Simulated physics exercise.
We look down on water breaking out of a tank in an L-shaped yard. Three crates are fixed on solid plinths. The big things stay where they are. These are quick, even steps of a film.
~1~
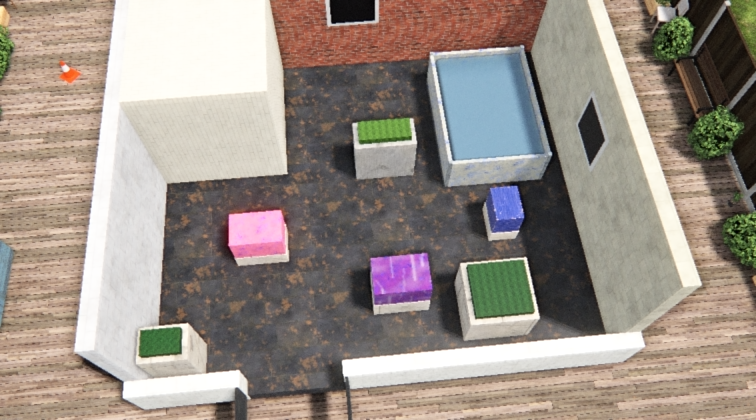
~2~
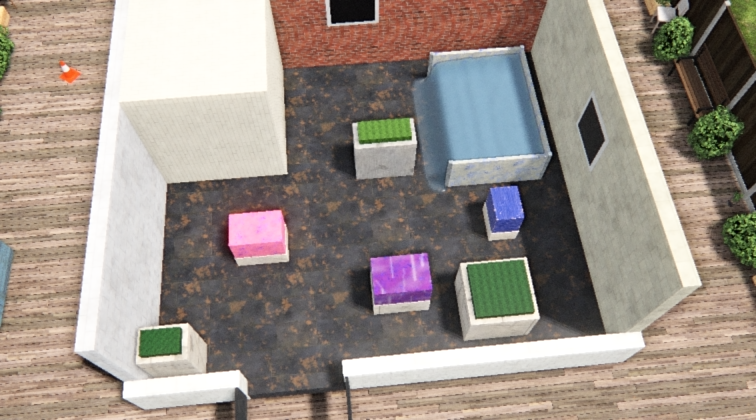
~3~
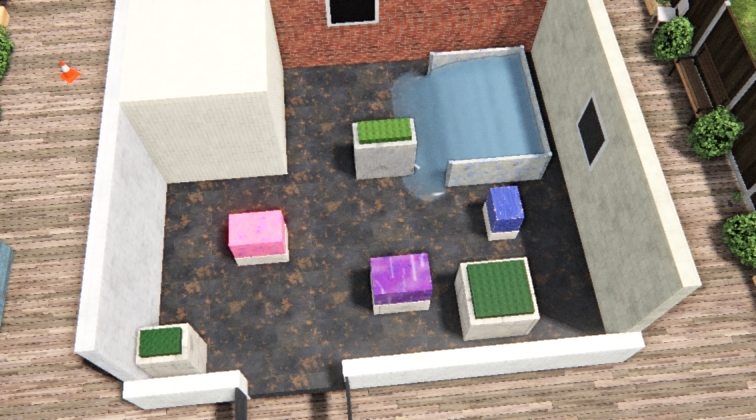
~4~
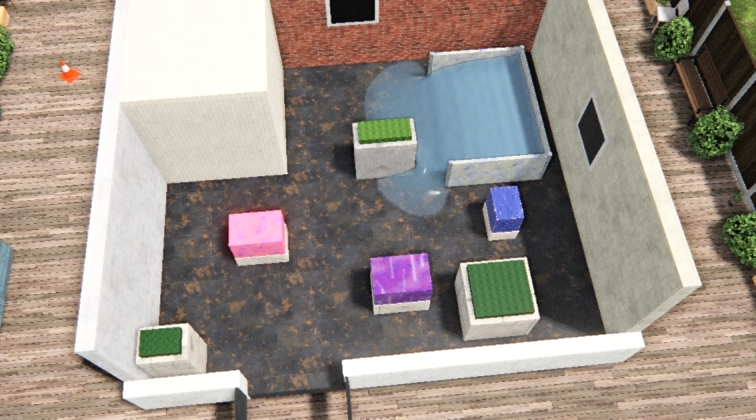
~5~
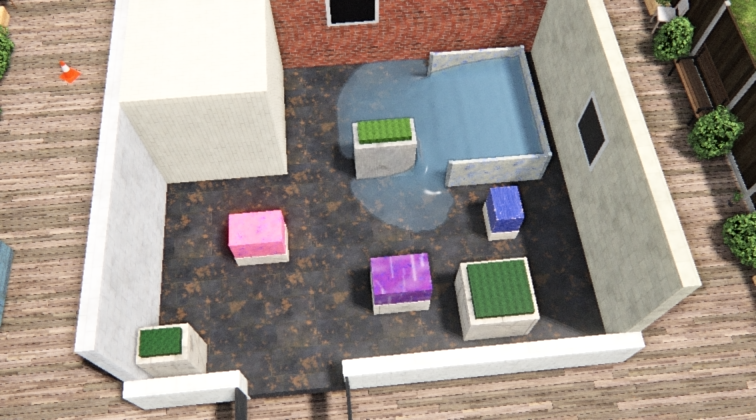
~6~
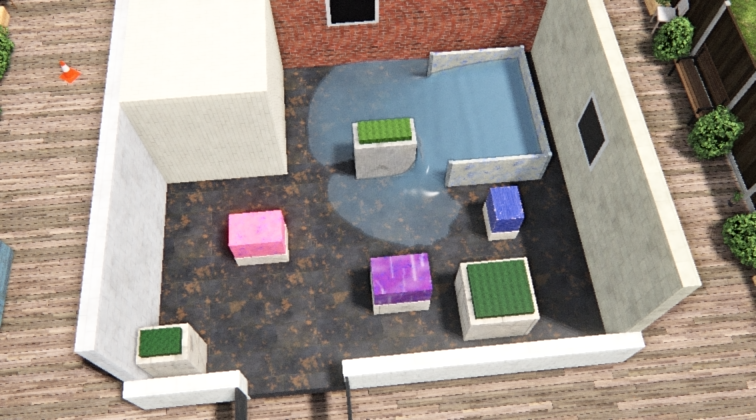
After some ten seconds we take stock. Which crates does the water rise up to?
In the end: The pink crate stays dry; the purple crate stays dry; the blue crate stays dry.
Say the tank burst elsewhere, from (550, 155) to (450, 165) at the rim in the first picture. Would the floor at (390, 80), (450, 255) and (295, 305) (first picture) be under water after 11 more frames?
In turn: Not flooded, covered, covered.
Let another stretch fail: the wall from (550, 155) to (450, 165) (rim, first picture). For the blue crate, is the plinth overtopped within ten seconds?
Then: The blue crate gets wet.
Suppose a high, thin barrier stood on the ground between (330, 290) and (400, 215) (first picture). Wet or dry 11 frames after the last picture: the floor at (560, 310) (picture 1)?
There: Clear.
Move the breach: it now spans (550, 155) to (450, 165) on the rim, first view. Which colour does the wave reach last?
I say the one in pink.
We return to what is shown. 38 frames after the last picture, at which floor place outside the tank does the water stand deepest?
Near (523, 57).
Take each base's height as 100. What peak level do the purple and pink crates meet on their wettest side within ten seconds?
Near 50 and 70 in a hundred.
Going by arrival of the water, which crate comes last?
Last comes the blue one.
A moment on, water covers 40 % of the floor; the pink crate water round its plinth, the purple crate water round its plinth, the blue crate not reached.
Next, water covers 55 % of the floor; the pink crate water round its plinth, the purple crate water round its plinth, the blue crate not reached.
Then, water covers 70 % of the floor; the pink crate water round its plinth, the purple crate water round its plinth, the blue crate not reached.
Later, water covers 95 % of the floor; the pink crate water round its plinth, the purple crate water round its plinth, the blue crate water round its plinth.
In the end, water covers 100 % of the floor; the pink crate stayed above the water, the purple crate stayed above the water, the blue crate stayed above the water.
